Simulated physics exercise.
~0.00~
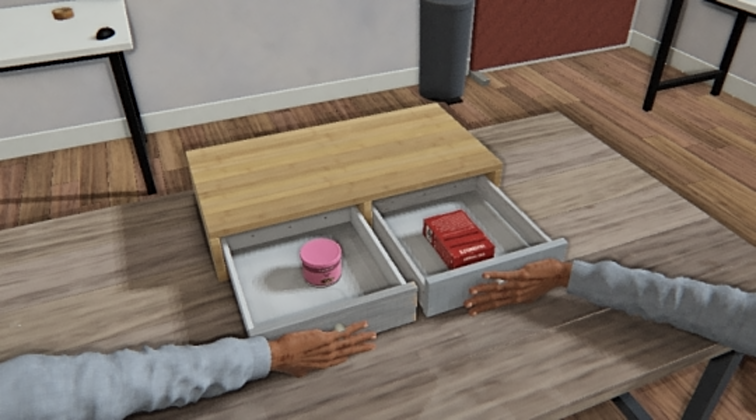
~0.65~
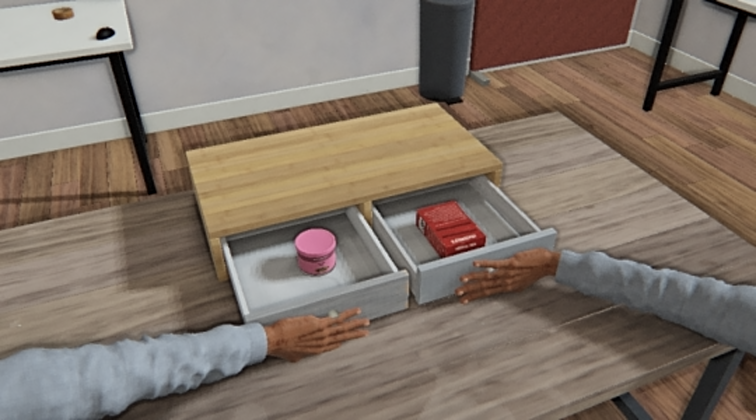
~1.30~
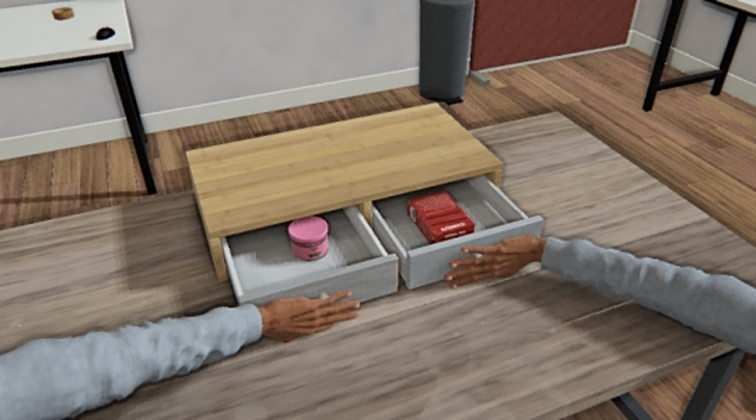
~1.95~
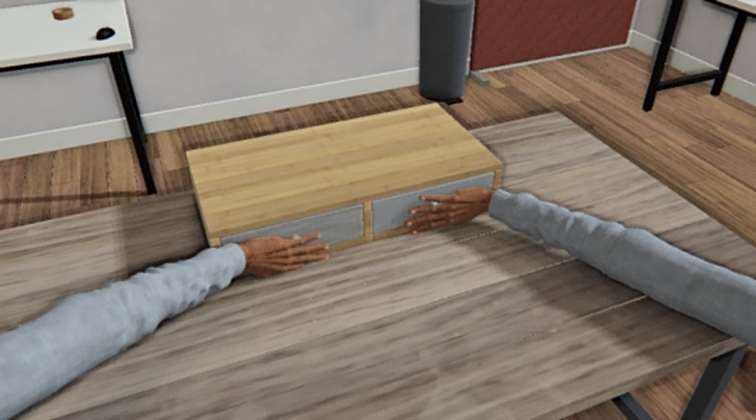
On a wooden table, a small chest had two drawers pulled out, a pink tin in the left and a red packet in the right, and two hands steadily pushed both drawers in until they were shut, hiding the things inside.
